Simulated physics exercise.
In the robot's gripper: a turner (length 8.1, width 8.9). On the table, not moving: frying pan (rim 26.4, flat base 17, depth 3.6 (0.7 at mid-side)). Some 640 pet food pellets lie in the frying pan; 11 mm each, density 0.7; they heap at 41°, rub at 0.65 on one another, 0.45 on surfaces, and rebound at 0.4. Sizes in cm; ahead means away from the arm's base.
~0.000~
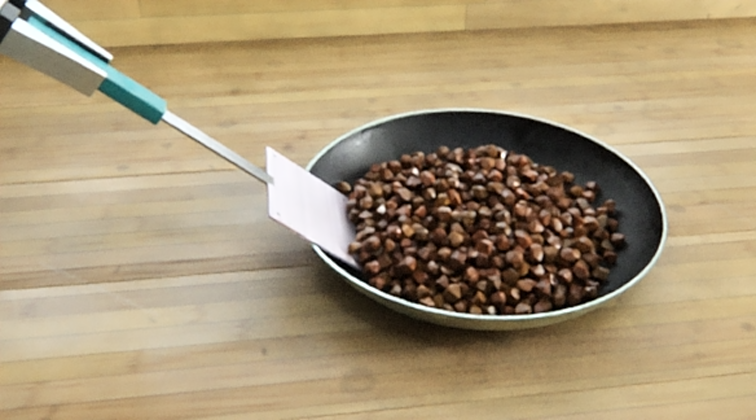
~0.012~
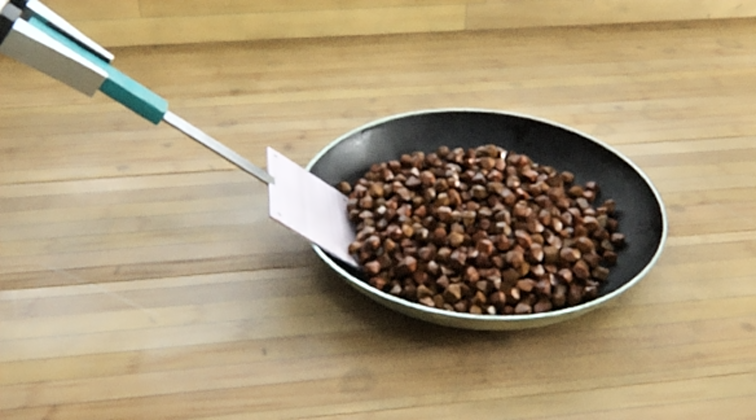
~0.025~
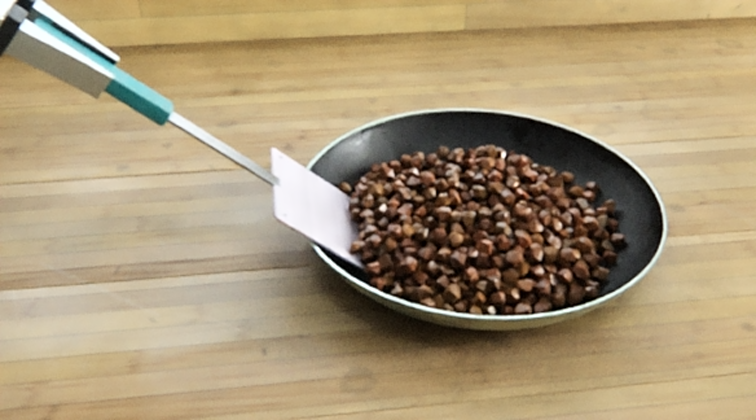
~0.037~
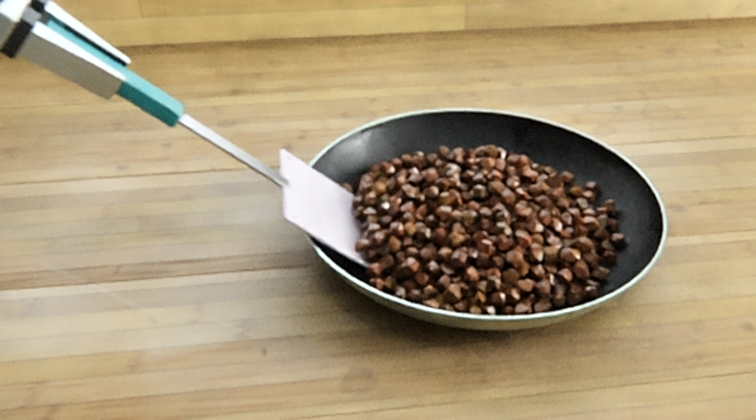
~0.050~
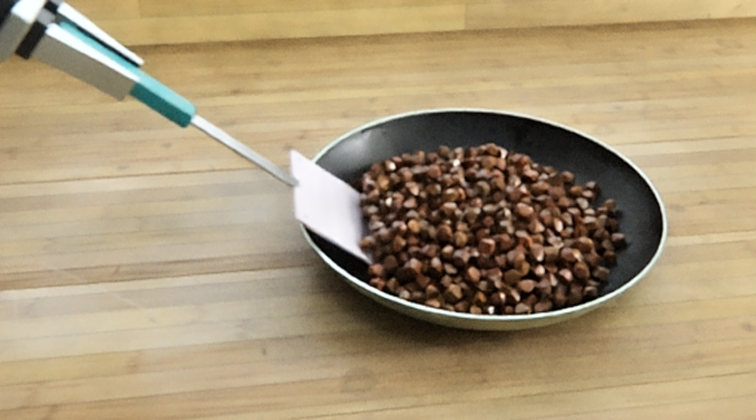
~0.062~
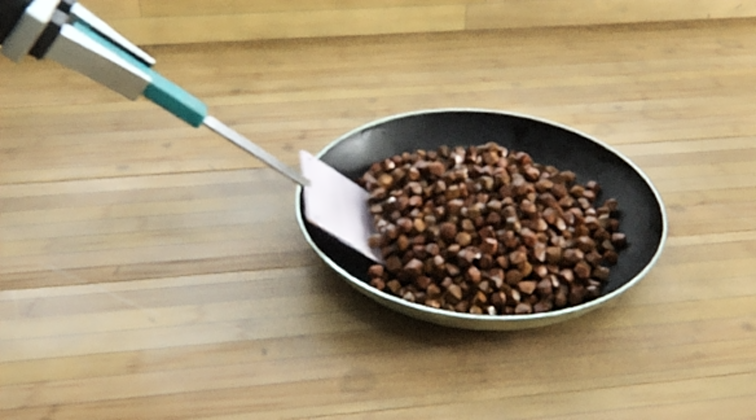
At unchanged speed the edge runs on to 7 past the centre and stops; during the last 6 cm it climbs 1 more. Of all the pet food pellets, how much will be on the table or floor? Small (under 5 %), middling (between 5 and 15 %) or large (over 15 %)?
A middling share, between 5 and 15 %, ends on the table or floor.
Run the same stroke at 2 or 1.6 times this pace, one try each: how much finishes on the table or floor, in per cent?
About 20 and 15 per cent.
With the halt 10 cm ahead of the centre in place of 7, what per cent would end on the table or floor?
It would be near 30 per cent.
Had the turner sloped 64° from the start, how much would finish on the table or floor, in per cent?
It would be near 20 per cent.
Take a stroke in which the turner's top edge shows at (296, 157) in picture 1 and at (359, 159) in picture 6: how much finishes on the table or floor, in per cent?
Some 20 per cent.
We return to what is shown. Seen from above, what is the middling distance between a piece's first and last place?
Some 6 cm.
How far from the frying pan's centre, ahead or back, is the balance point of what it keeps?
Roughly 5.0 cm ahead.
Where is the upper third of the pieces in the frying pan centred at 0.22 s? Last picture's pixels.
At about (566, 187).
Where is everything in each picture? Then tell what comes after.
The turner top edge at (268, 180), sloping 41°; upper third of the load around (476, 209), from x 345 to 615, top at y 150; 638 in the frying pan, in the first frame.
The turner top edge at (268, 180), sloping 41°; upper third of the load around (476, 209), from x 345 to 615, top at y 150, in the second frame.
The turner top edge at (273, 181), sloping 41°; upper third of the load around (473, 207), from x 345 to 615, top at y 150, in the third frame.
The turner top edge at (283, 182), sloping 41°; upper third of the load around (471, 207), from x 345 to 615, top at y 150, in the fourth frame.
The turner top edge at (294, 183), sloping 41°; upper third of the load around (472, 206), from x 345 to 615, top at y 150, in the fifth frame.
The turner top edge at (304, 183), sloping 41°; upper third of the load around (474, 203), from x 350 to 620, top at y 150; 638 in the frying pan, in the sixth frame.
After 0.14 s, sloping 41°, highest piece 5 above the table; 638 in the frying pan.
After 0.22 s, sloping 41°, highest piece 5 above the table; 636 in the frying pan, 2 on the blade or in flight.
After 0.47 s, sloping 41°, highest piece 6 above the table; 580 in the frying pan, 55 on the table or floor, 3 on the blade or in flight.
After 1.52 s, sloping 41°, highest piece 6 above the table; 579 in the frying pan, 59 on the table or floor.
In the end, 579 in the frying pan, 59 on the table or floor. That is 9 % on the table or floor.
